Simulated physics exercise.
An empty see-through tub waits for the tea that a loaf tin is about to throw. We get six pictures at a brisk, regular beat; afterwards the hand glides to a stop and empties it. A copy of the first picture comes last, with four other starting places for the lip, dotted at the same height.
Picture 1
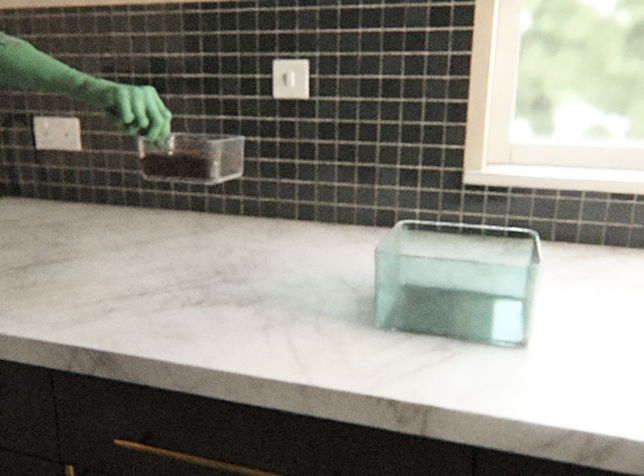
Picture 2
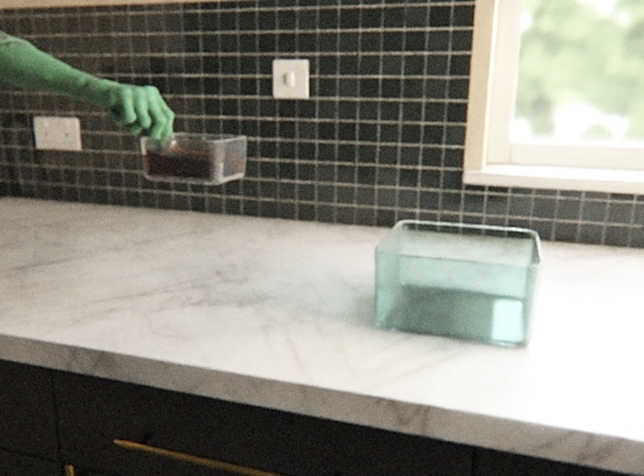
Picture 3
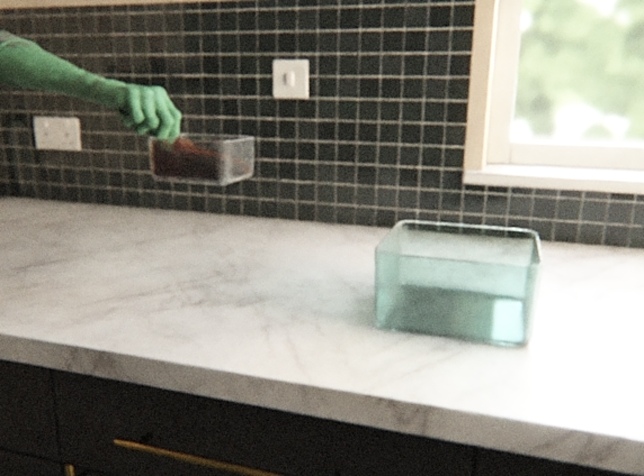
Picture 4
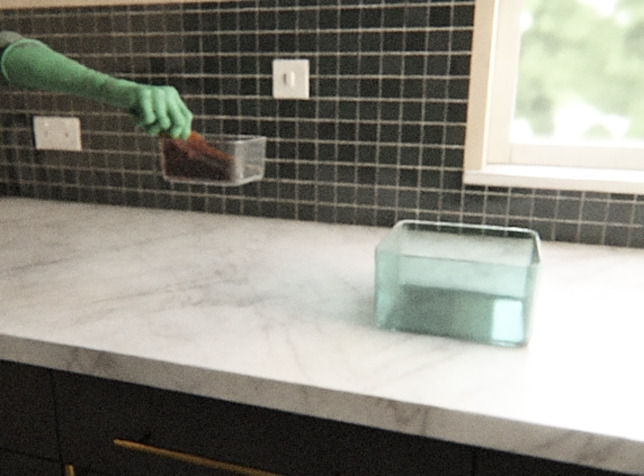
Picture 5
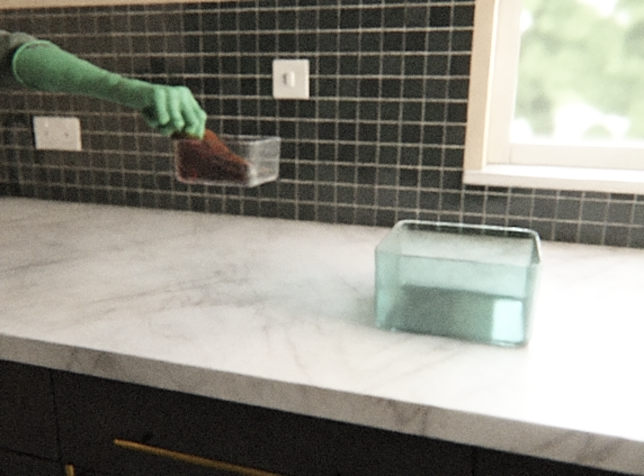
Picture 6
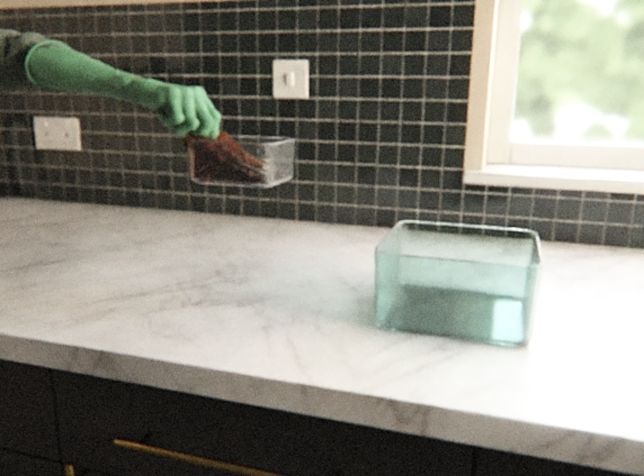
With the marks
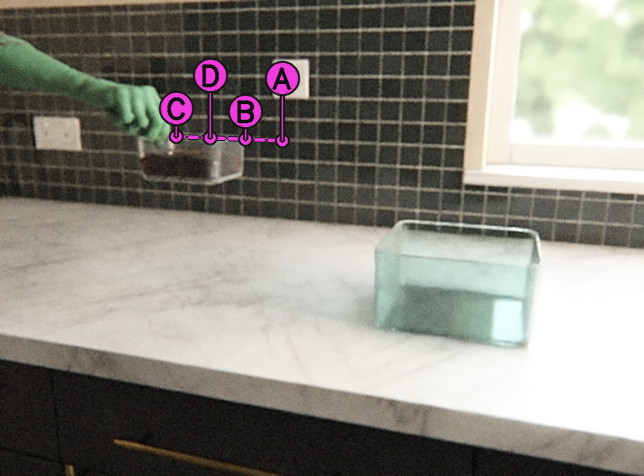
In this clip, a green hand moves a small clear container of dark reddish-brown tea a short way right above a marble counter; the tea surges up the container's left side toward the hand, while a see-through tub stays still.
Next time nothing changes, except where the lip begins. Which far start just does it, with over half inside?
A is the one.
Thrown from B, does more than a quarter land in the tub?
Yes, it does.
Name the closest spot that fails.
That would be B.
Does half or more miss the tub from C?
Yes.
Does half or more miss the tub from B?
Yes, it does.
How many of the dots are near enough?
One of them.
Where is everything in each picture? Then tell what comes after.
In the first picture, upright, lip at (230, 138); tub from (375, 325) to (531, 346); nothing has left yet.
In the second picture, upright, lip at (233, 138); nothing has left yet.
In the third picture, upright, lip at (241, 139); nothing has left yet.
In the fourth picture, upright, lip at (253, 139); tea is over the rim, down to (179, 137).
In the fifth picture, upright, lip at (267, 140); tea is over the rim, down to (186, 140).
In the sixth picture, upright, lip at (283, 141); tea is over the rim, down to (196, 151).
On the marked copy, A at (282, 140); B at (245, 139); C at (176, 136); D at (210, 137).
Choosing A, about 63 % lands in the tub, 34 % falls short and 4 % goes beside or beyond.
Choosing B, about 37 % lands in the tub, 59 % falls short and 5 % goes beside or beyond.
Choosing C, about 0 % lands in the tub, 100 % falls short.
Choosing D, about 19 % lands in the tub, 79 % falls short.
